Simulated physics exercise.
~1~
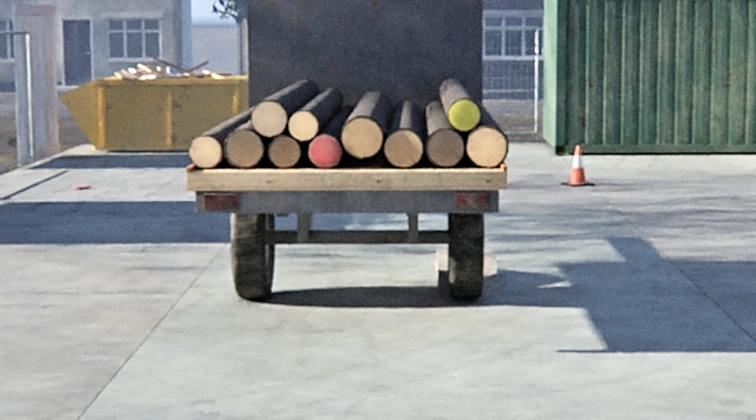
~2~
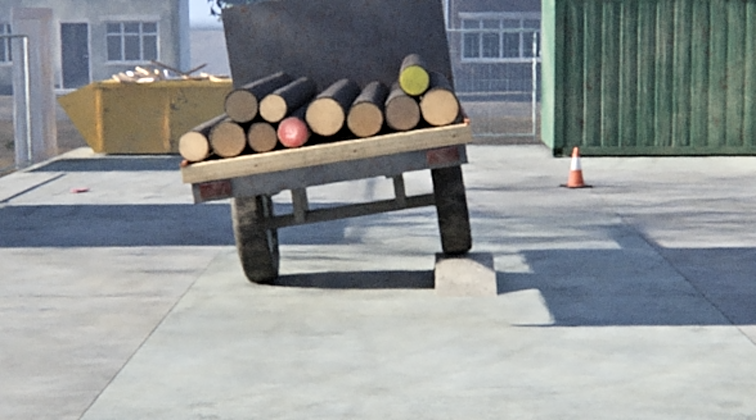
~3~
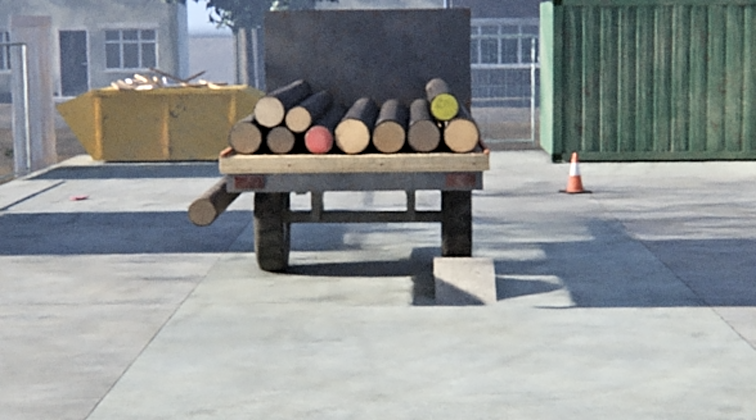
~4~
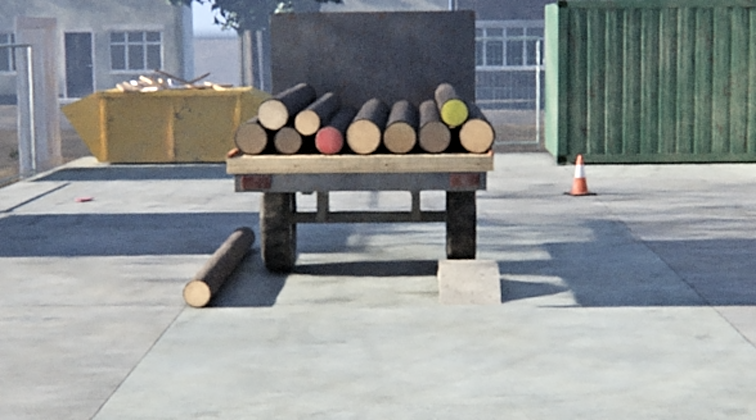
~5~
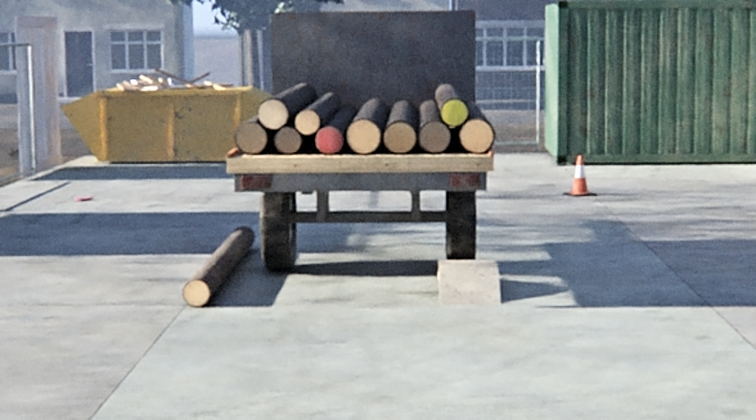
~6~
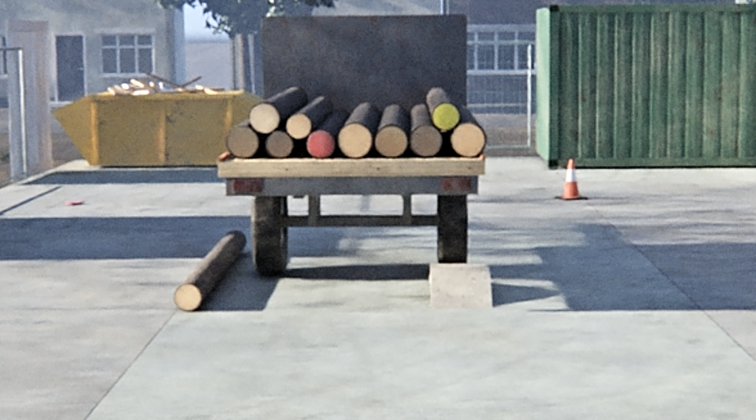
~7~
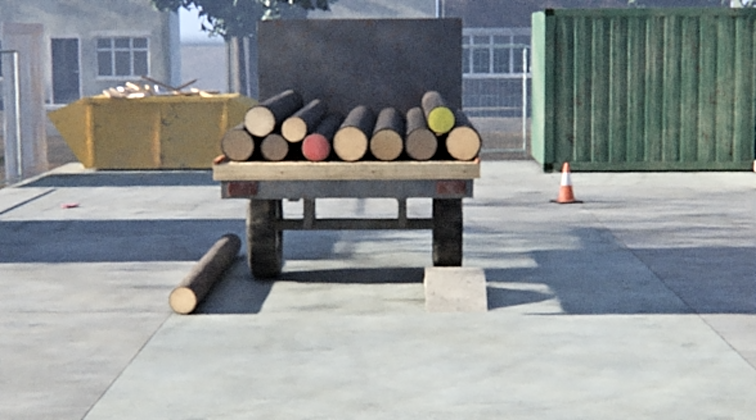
A flat trailer stacked with dark timber poles, seen from behind in a paved yard, rolls away from a slightly swaying camera. One pale end is painted red, low near the middle, and one yellow, on top at the right; a yellow skip stands to the left, a green container and an orange cone to the right. The right wheel rides up a concrete block, tilting the bed down to the left. As the trailer drops level beyond it, one plain pole falls off the left side. It comes to rest on the ground, while the red and yellow poles stay aboard the stopped trailer.
